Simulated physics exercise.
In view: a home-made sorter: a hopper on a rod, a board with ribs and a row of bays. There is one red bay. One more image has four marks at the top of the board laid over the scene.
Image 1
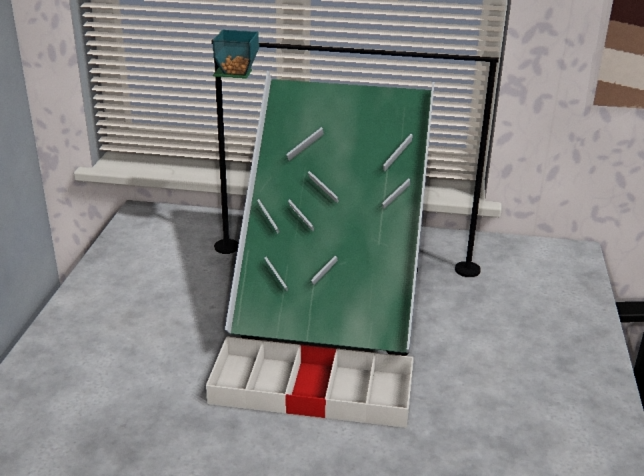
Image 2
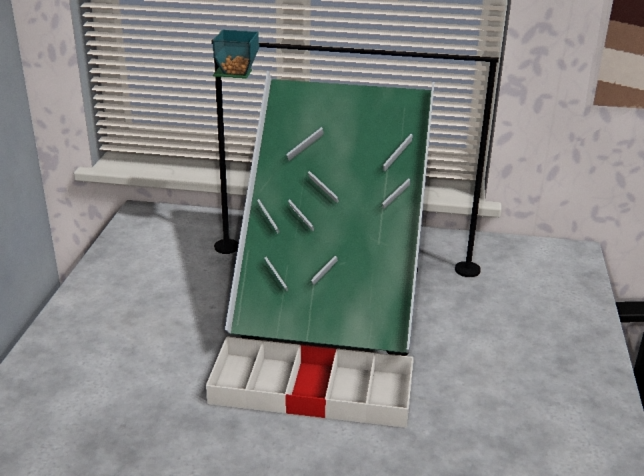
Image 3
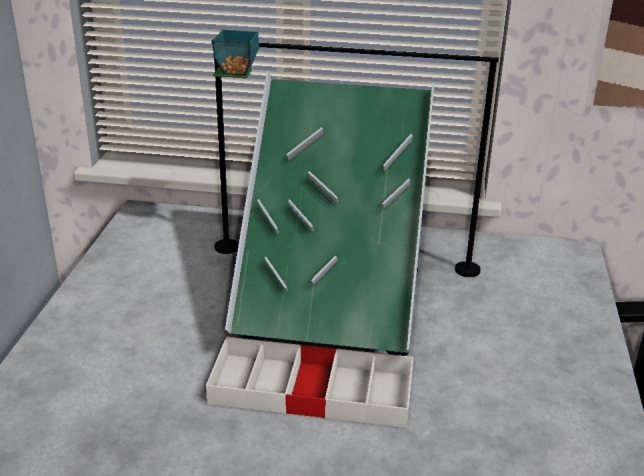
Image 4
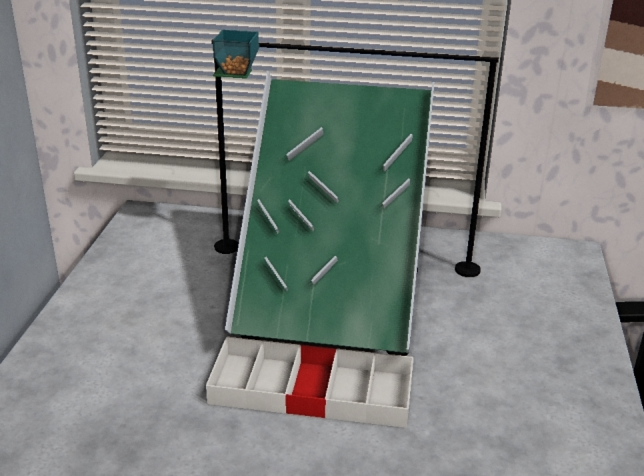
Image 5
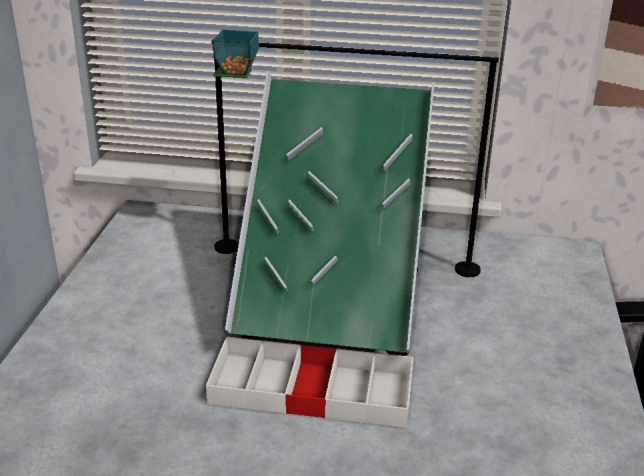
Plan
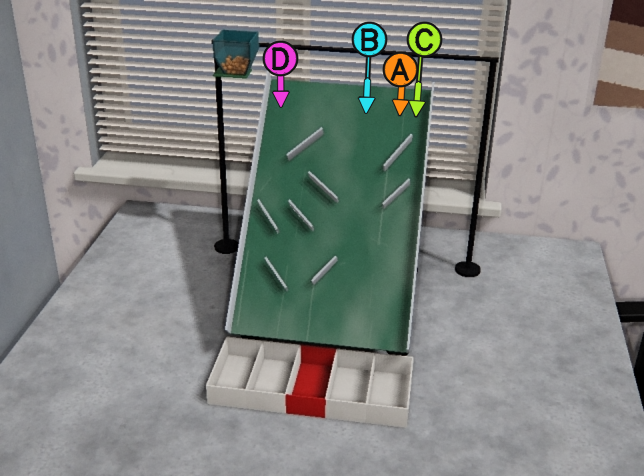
Nothing visibly moves: a small teal hopper holding roasted chickpeas stays at the left end of a black rod, above a tilted green board with scattered pale ribs and a row of five bays, the middle one red.
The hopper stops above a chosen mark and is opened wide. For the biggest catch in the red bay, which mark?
Use mark D.
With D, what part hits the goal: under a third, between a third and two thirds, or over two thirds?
Mark D gives between a third and two thirds.
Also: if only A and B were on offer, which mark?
That would be A.
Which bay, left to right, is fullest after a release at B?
It is the fourth one.
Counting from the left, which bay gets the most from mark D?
The third.
On the marked copy, mark A meets the board at (400, 109); mark B meets the board at (366, 107); mark C meets the board at (416, 110); mark D meets the board at (280, 101).
With A, roughly a quarter in the red bay, roughly two thirds in other bays, about a tenth outside the box.
With B, about a tenth in the red bay, roughly two thirds in other bays, roughly a quarter outside the box.
With C, roughly a quarter in the red bay, roughly two thirds in other bays, just a few held on the board, about a tenth outside the box.
With D, roughly half in the red bay, roughly a third in other bays, about a tenth held on the board.
